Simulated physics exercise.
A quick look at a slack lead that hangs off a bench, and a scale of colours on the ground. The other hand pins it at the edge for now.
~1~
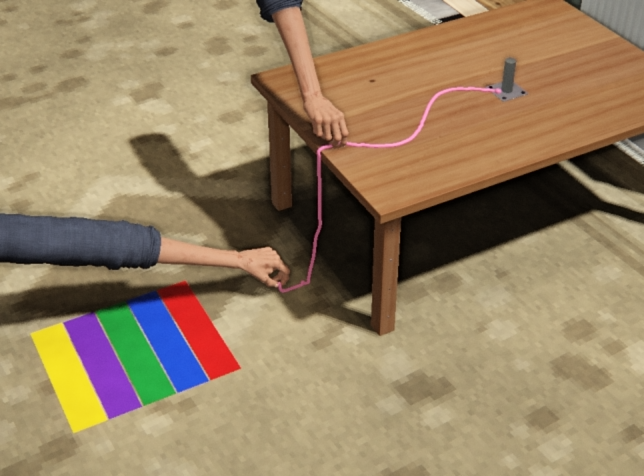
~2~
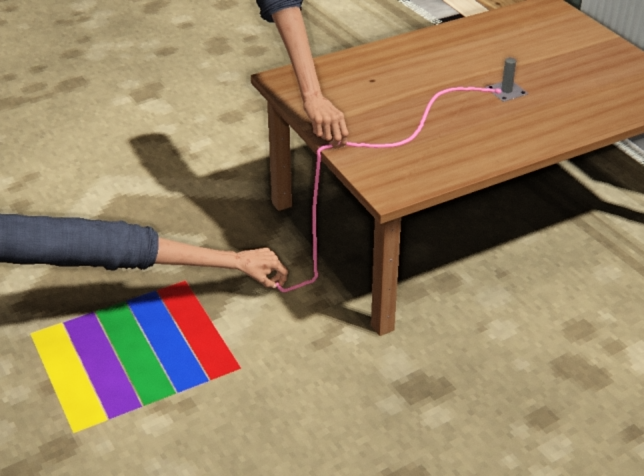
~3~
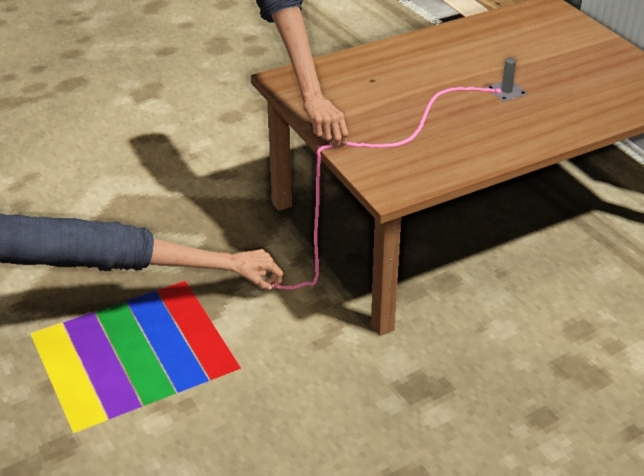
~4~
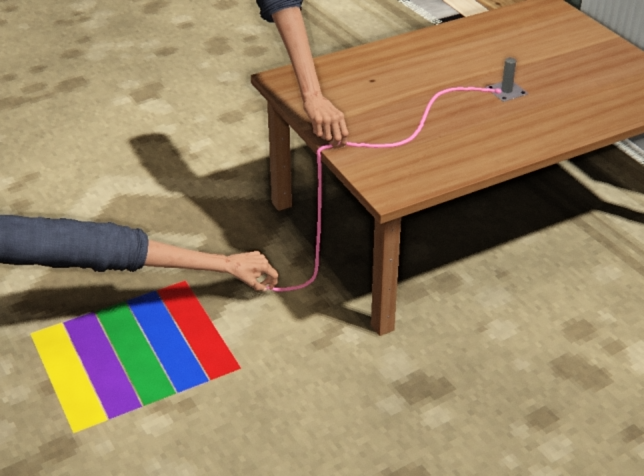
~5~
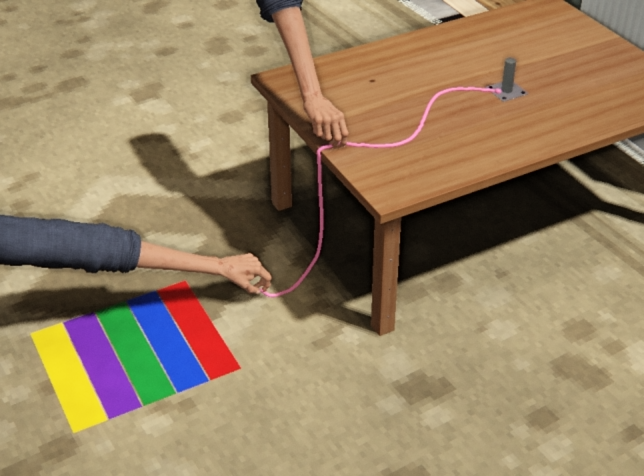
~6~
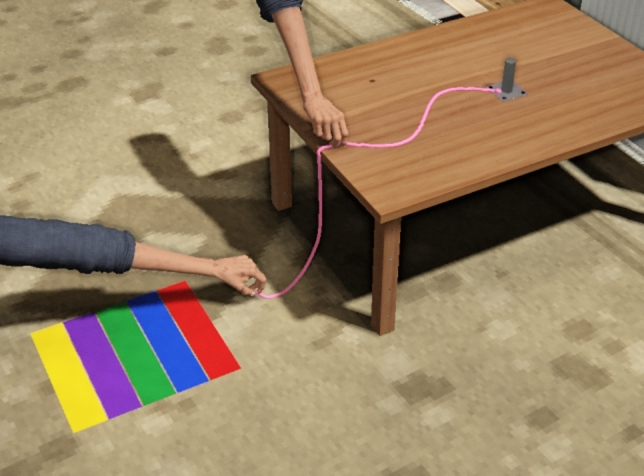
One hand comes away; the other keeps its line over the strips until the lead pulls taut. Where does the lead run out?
The end stops over the green strip.
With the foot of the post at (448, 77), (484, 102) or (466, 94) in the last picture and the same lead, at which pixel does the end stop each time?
Try by try, around (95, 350), (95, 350) and (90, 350).
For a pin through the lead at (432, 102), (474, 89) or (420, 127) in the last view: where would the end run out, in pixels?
In that order: (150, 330), (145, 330) and (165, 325).
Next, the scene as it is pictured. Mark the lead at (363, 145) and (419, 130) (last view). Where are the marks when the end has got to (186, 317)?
About (328, 149), and the other about (383, 126).
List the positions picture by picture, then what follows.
End (279, 283); red (216, 357); blue (184, 369); green (151, 382); purple (117, 395); yellow (82, 408), in the first picture.
End (277, 284); lead through (467, 89) (426, 114) (391, 146) (320, 152) (314, 217) (315, 271), in the second picture.
End (273, 286), in the third picture.
End (268, 287); lead through (467, 89) (426, 114) (391, 146) (320, 152) (319, 215) (316, 271), in the fourth picture.
End (261, 290), in the fifth picture.
End (256, 292); lead through (467, 89) (426, 114) (391, 146) (320, 152) (320, 215) (304, 271), in the sixth picture.
Soon after, end near (186, 317); over red.
After that, end near (153, 328); over blue.
At the stop, end near (134, 335); over green. It gets as far as the green strip.
